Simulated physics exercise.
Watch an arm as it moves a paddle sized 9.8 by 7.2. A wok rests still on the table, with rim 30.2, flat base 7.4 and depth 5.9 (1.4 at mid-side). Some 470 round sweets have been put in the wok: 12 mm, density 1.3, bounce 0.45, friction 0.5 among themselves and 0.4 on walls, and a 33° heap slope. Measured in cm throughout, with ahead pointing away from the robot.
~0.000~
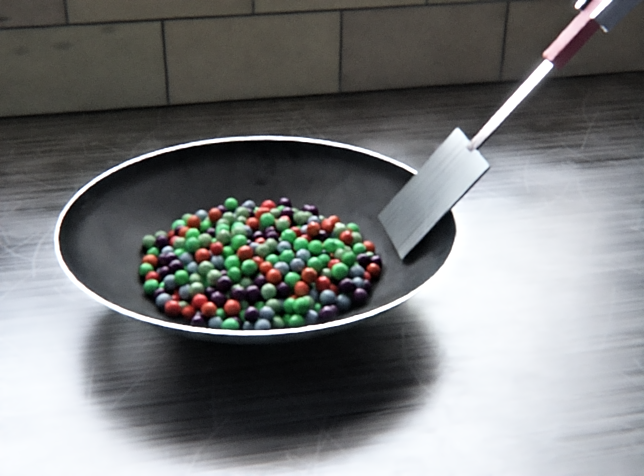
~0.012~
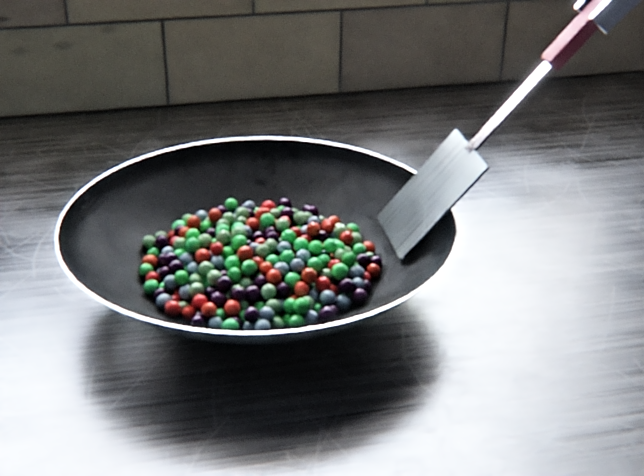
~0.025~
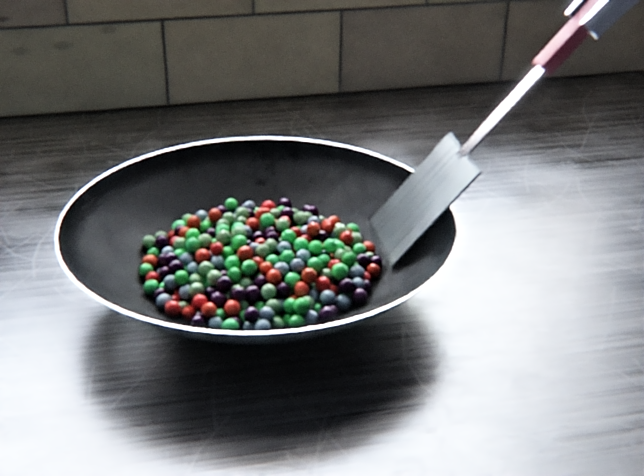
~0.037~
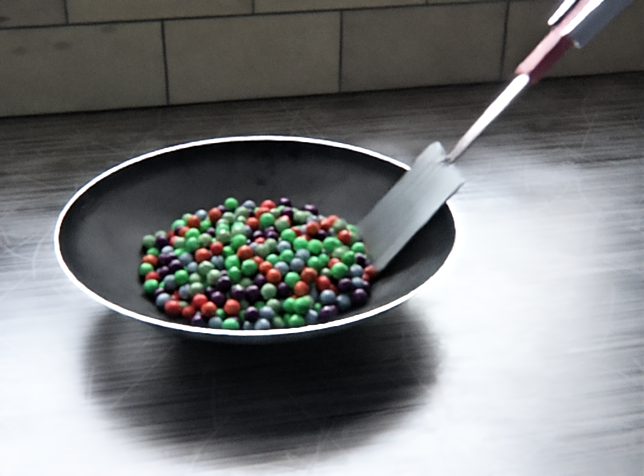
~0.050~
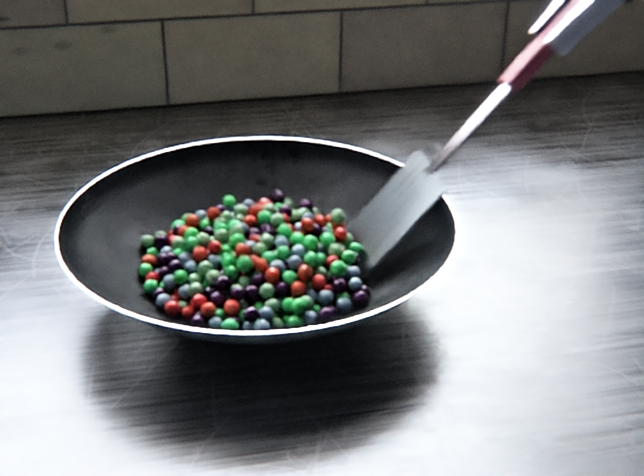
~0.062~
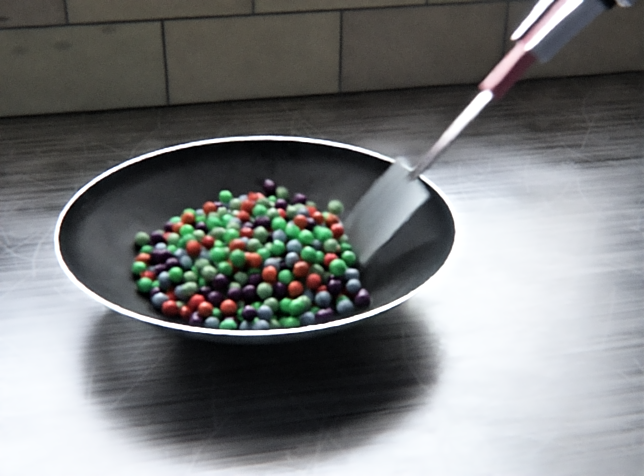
A dark, streaky tabletop with bright reflections stretches before a wall of pale rectangular tiles, seen from slightly above by a still camera. A black wok with a light rim holds a heap of green, red, purple and grey-blue round sweets, with a metal paddle on a reddish handle at its right. The paddle starts almost still, then slides left, nudging the heap leftward and slightly higher.
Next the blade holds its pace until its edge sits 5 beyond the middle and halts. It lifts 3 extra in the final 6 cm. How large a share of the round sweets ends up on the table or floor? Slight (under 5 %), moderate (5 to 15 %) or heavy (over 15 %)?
Moderate.
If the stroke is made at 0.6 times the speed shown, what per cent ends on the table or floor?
Something close to 0 per cent ends up on the table or floor.
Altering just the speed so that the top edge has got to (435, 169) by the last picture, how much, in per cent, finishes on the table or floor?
I'd say around 0 per cent.
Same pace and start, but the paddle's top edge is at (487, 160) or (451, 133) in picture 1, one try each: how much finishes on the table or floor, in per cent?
Roughly 5% and 10%.
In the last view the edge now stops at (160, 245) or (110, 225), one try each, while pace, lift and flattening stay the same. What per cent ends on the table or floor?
Roughly 25 and 35 per cent.
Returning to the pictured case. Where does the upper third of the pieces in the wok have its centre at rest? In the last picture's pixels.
Pixel estimate: About (143, 251).
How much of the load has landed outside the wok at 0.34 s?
About 6 per cent.
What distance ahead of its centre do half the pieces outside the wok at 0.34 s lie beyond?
About 20 cm.
After 0.09 s, sloping 49°, highest piece 6 above the table; 473 in the wok.
After 0.12 s, sloping 49°, highest piece 7 above the table; 473 in the wok.
After 0.34 s, sloping 49°, highest piece 7 above the table; 431 in the wok, 26 on the table or floor, 16 on the blade or in flight.
After 1.39 s, sloping 49°, highest piece 6 above the table; 428 in the wok, 45 on the table or floor.
At rest, 428 in the wok, 45 on the table or floor. That is 10 % on the table or floor.
